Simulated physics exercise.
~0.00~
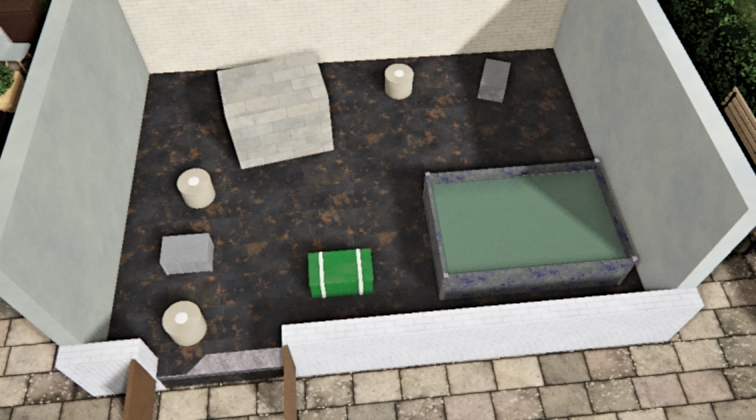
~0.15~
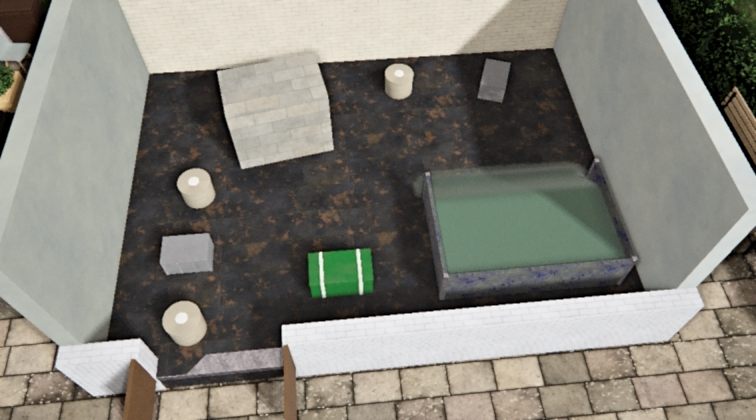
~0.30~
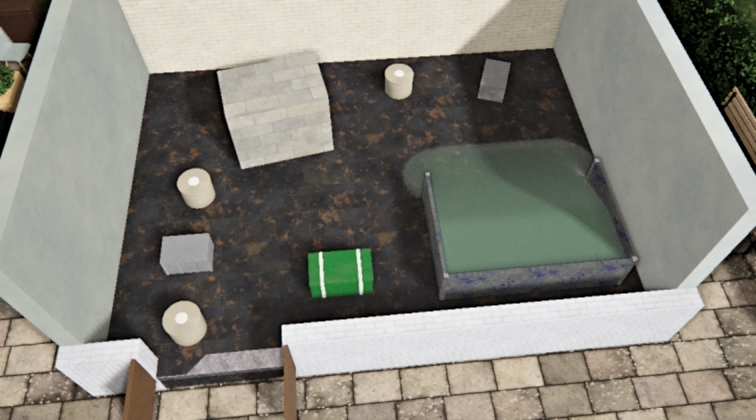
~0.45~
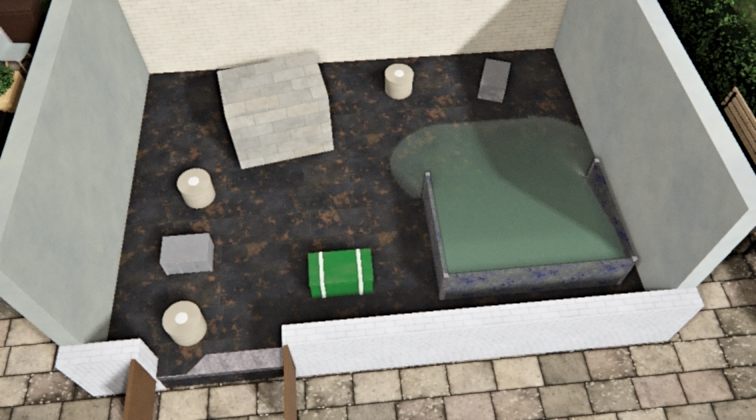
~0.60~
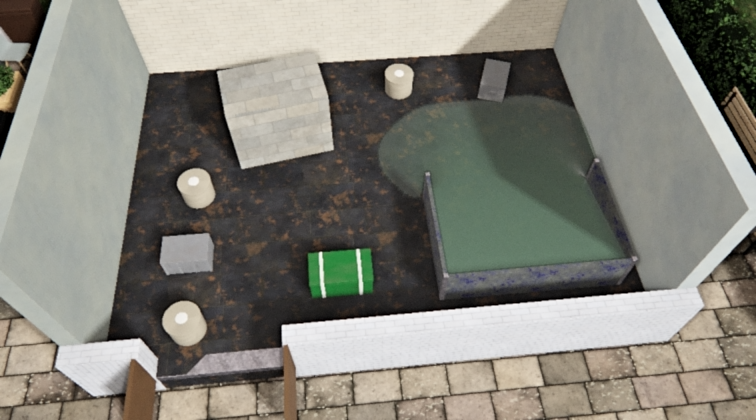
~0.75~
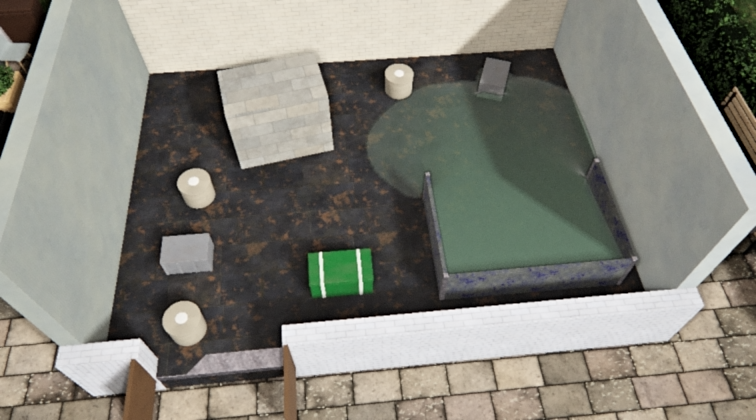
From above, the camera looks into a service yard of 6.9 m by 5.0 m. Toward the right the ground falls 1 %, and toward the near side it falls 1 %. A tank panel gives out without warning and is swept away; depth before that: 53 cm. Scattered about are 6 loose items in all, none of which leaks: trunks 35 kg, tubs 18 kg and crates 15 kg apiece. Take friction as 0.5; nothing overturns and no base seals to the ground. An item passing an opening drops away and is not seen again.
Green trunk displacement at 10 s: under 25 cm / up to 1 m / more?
Under 25 cm.
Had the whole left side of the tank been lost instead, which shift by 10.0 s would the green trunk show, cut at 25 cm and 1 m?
I'd say the green trunk gets swept off.
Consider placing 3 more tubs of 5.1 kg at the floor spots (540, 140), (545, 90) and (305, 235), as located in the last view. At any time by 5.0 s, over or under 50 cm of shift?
In the order listed: Across the line; across the line; behind the line.
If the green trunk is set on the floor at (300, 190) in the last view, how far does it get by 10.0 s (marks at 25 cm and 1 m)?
I'd say it does not really move.
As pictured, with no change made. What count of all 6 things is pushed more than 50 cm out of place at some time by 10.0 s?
Total: 2.
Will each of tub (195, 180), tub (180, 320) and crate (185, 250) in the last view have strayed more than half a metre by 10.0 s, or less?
The first never reached the threshold, the second never reached the threshold, and the third never reached the threshold.
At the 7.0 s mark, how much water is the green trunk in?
3 cm or so.
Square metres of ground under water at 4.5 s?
At that time the wet patch spans about 23 m2.
After 2.0 s the green trunk is near (340, 266), 0.0 m from its start, aground; 0 of 6 are out; 1 afloat.
After 4.5 s the green trunk is near (340, 266), 0.0 m from its start, aground; 0 of 6 are out; 1 afloat.
After 7.0 s the green trunk is near (340, 266), 0.0 m from its start, aground; 0 of 6 are out; 0 afloat.
After 10.0 s the green trunk is near (340, 266), 0.0 m from its start, aground; 0 of 6 are out; 0 afloat.
